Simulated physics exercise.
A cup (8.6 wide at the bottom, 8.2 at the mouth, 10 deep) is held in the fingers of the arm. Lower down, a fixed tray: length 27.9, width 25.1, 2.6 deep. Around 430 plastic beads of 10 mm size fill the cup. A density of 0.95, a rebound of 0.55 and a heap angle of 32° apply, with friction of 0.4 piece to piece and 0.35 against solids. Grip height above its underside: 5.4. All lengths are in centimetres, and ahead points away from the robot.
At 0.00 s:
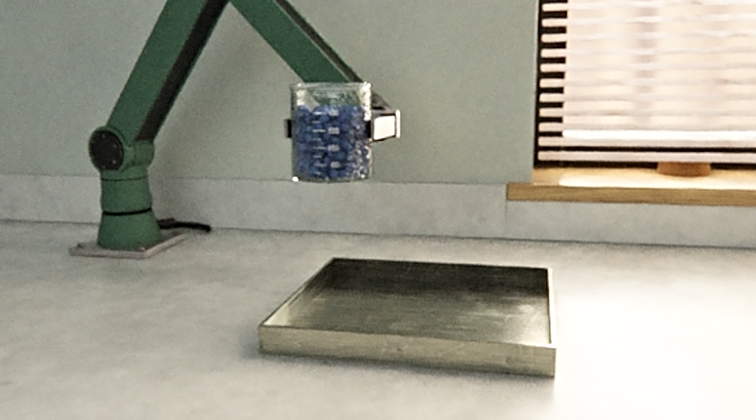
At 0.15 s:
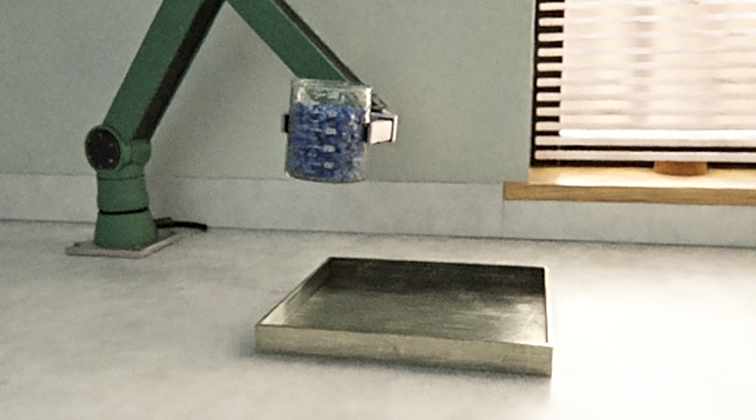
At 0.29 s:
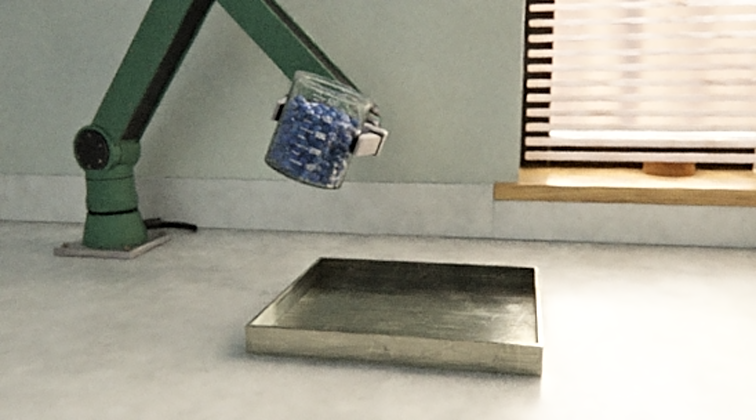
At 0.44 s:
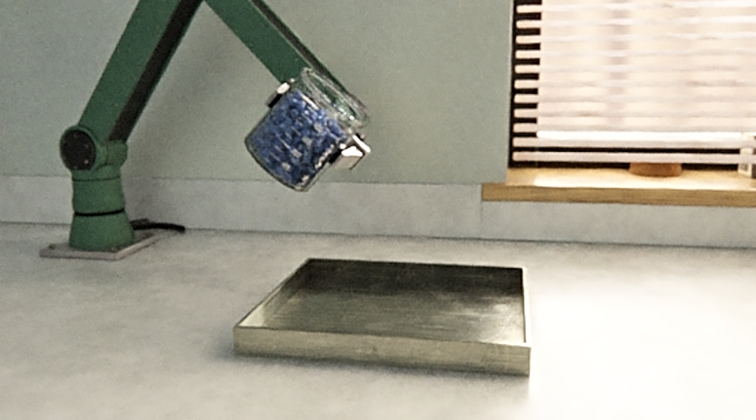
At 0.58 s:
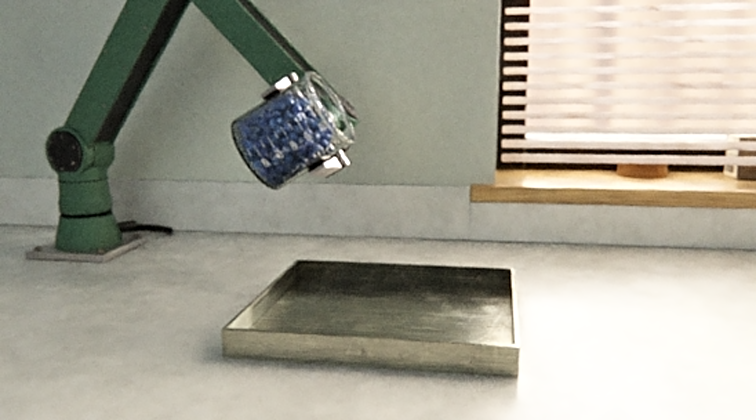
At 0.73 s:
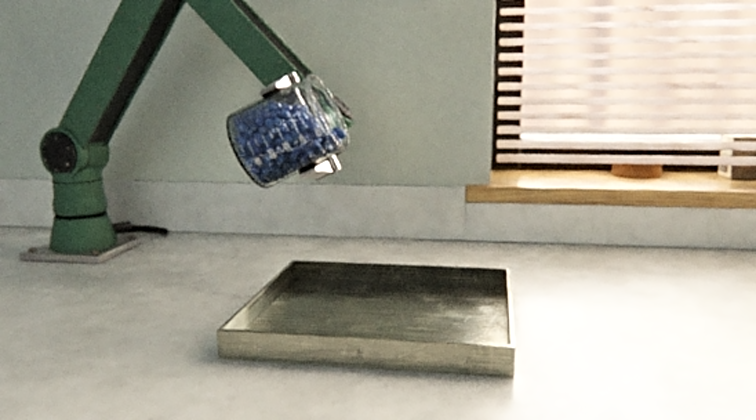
To begin with, a green robot arm holds a clear cup of blue beads upright above and behind a shallow metal tray on a pale surface. The arm tips the cup steadily to the right until it leans well over, the beads still inside, while the view drifts slightly right.
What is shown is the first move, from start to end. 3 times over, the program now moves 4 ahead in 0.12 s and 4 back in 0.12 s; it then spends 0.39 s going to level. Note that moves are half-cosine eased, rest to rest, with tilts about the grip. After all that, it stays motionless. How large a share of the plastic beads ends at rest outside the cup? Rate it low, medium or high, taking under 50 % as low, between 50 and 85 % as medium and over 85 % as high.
Rating: Low.
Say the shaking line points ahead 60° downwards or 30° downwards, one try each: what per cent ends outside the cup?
I'd say close to 5 percent for the first and close to 15 percent for the second.
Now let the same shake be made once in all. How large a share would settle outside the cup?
Then roughly 15 percent.
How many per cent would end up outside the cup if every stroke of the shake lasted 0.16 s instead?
I'd expect close to 20 per cent then.
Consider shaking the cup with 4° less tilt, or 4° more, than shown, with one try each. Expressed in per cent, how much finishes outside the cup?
I'd say close to 30 and 40 per cent, in that order.
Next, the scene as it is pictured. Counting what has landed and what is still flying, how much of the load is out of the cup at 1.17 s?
So far around 20 % is out.
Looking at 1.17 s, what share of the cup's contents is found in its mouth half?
50 %.
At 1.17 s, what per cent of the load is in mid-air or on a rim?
Reading at that time: Some 6 per cent.
After 1.17 s, tilted 65° forward, highest piece 23 above the table; 345 in the cup, 57 in the tray, 25 in flight or on a rim.
After 1.62 s, tilted 40° forward, highest piece 23 above the table; 286 in the cup, 132 in the tray, 5 on the table or floor, 4 in flight or on a rim.
After 2.04 s, level, highest piece 23 above the table; 286 in the cup, 136 in the tray, 5 on the table or floor.
After 3.09 s, level, highest piece 23 above the table; 286 in the cup, 136 in the tray, 5 on the table or floor.
At rest, 286 in the cup, 136 in the tray, 5 on the table or floor. That is 33 % outside the cup.
